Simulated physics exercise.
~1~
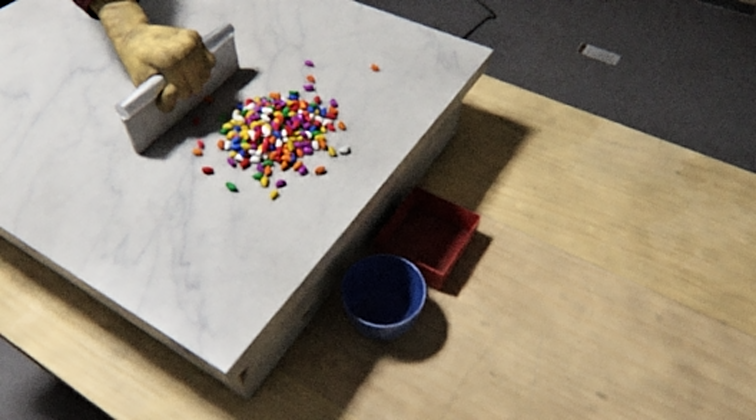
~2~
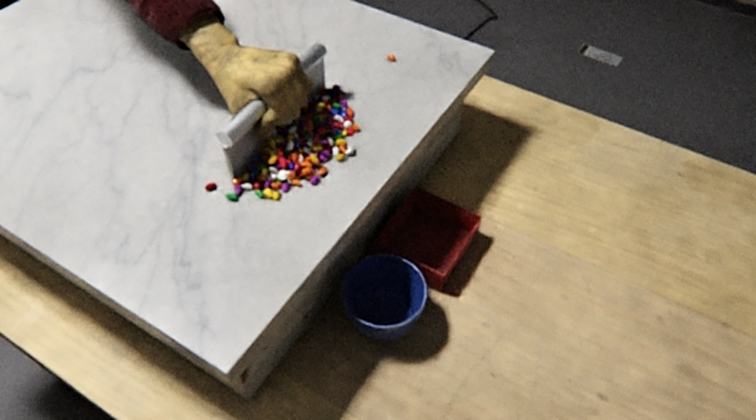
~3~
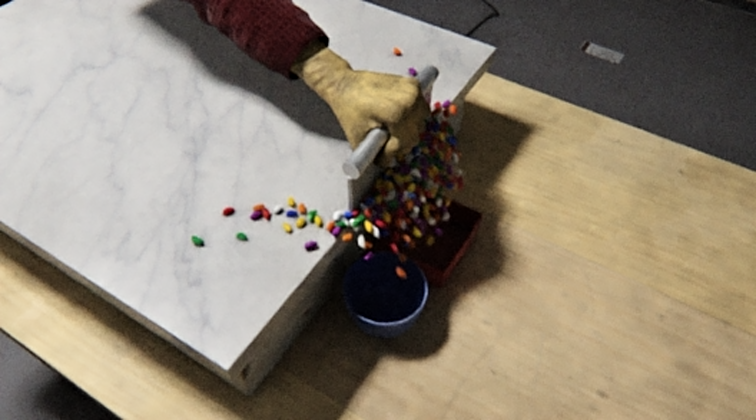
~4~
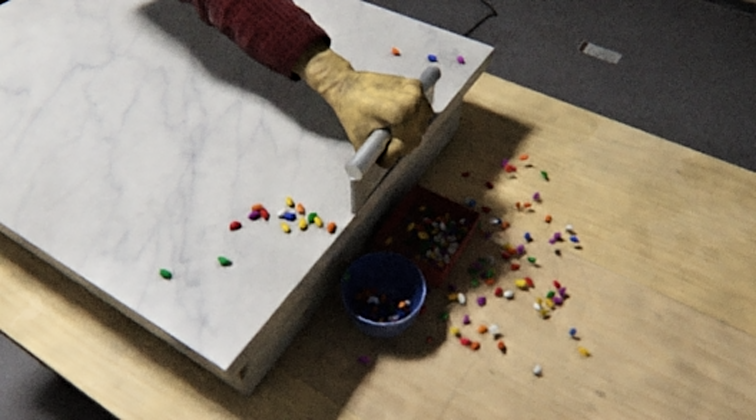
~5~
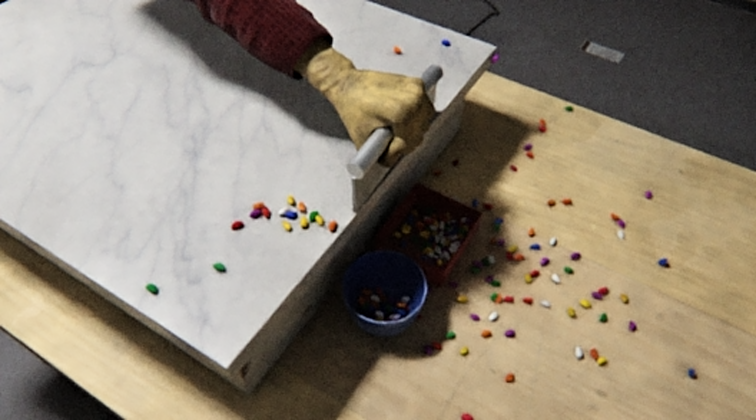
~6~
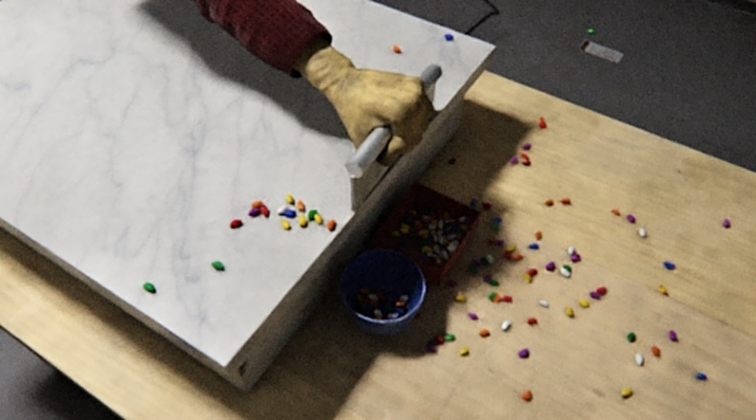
A hand with a scraper pushes colorful candies off a marble slab, scattering many beyond containers.
